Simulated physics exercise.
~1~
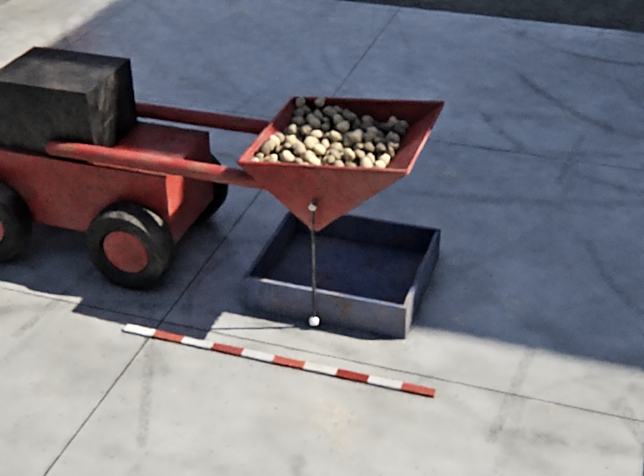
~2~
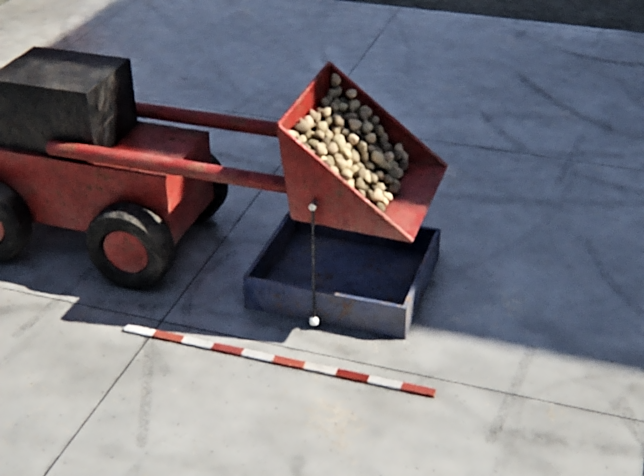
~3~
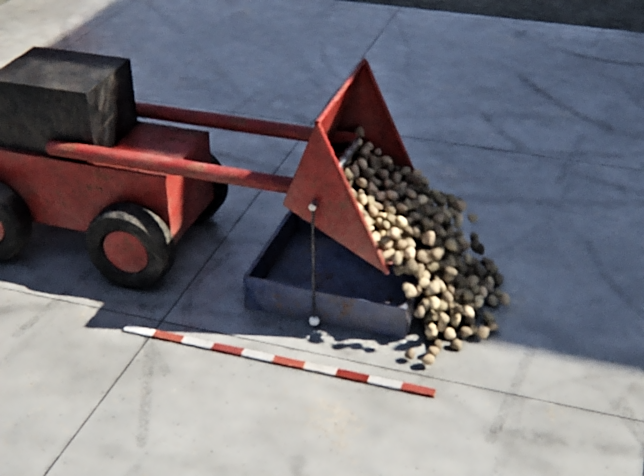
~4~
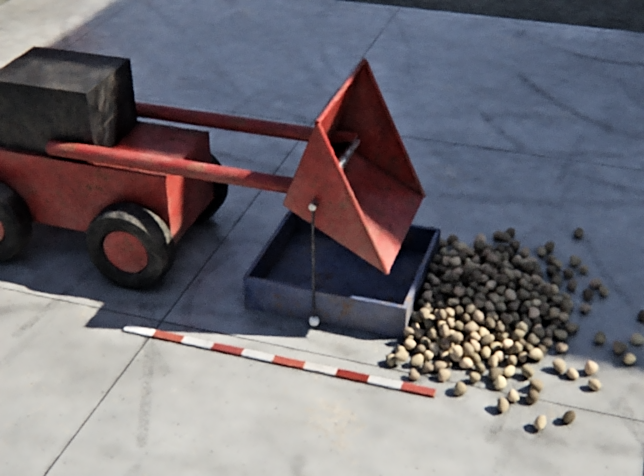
Red loader tipping its bucket of round stones, which pour past the low open bin and spread across the concrete, leaving the bucket empty.
